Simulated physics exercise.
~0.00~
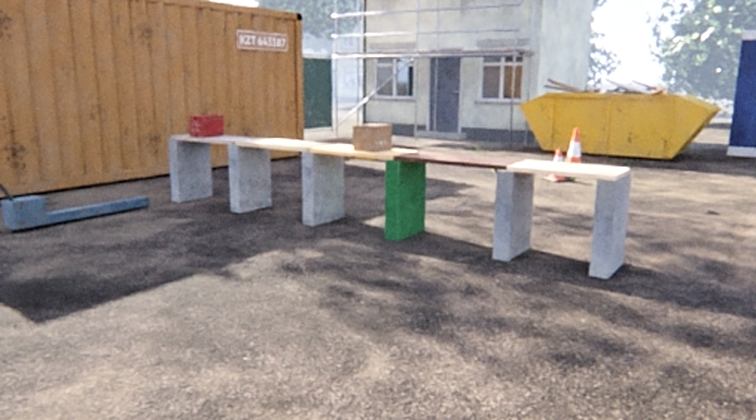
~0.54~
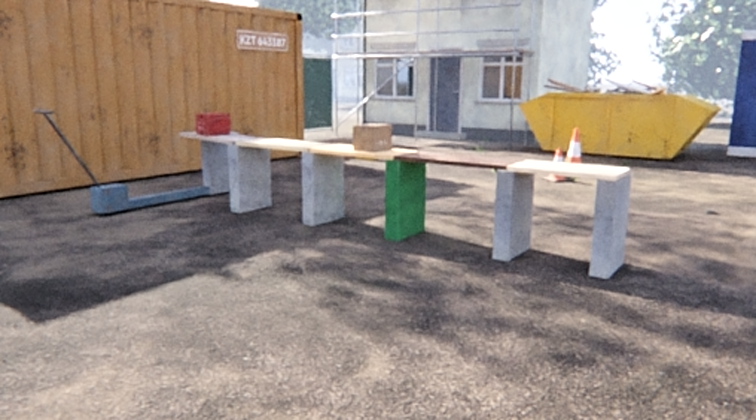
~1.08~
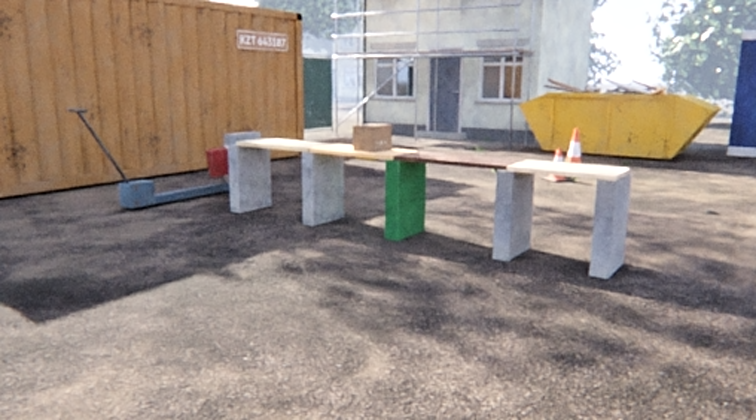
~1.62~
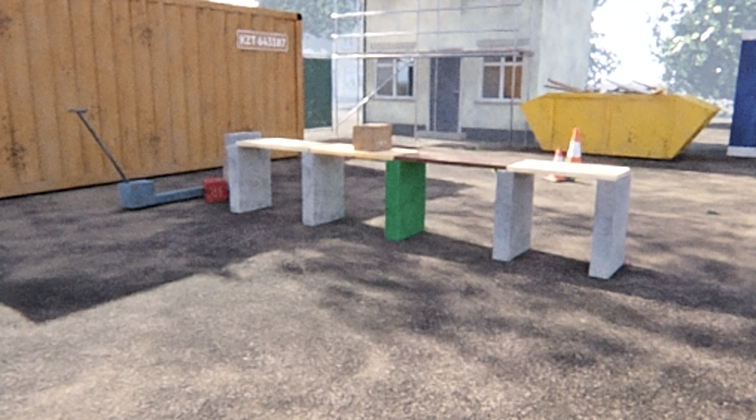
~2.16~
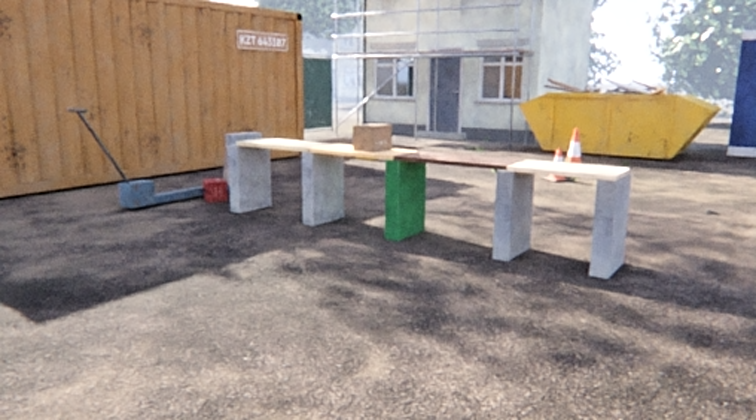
In this clip, a low blue jack slides right into the leftmost upright of a row of blocks carrying boards, and the end board and red carton drop to the ground, while the green upright and the rest of the row stay standing.
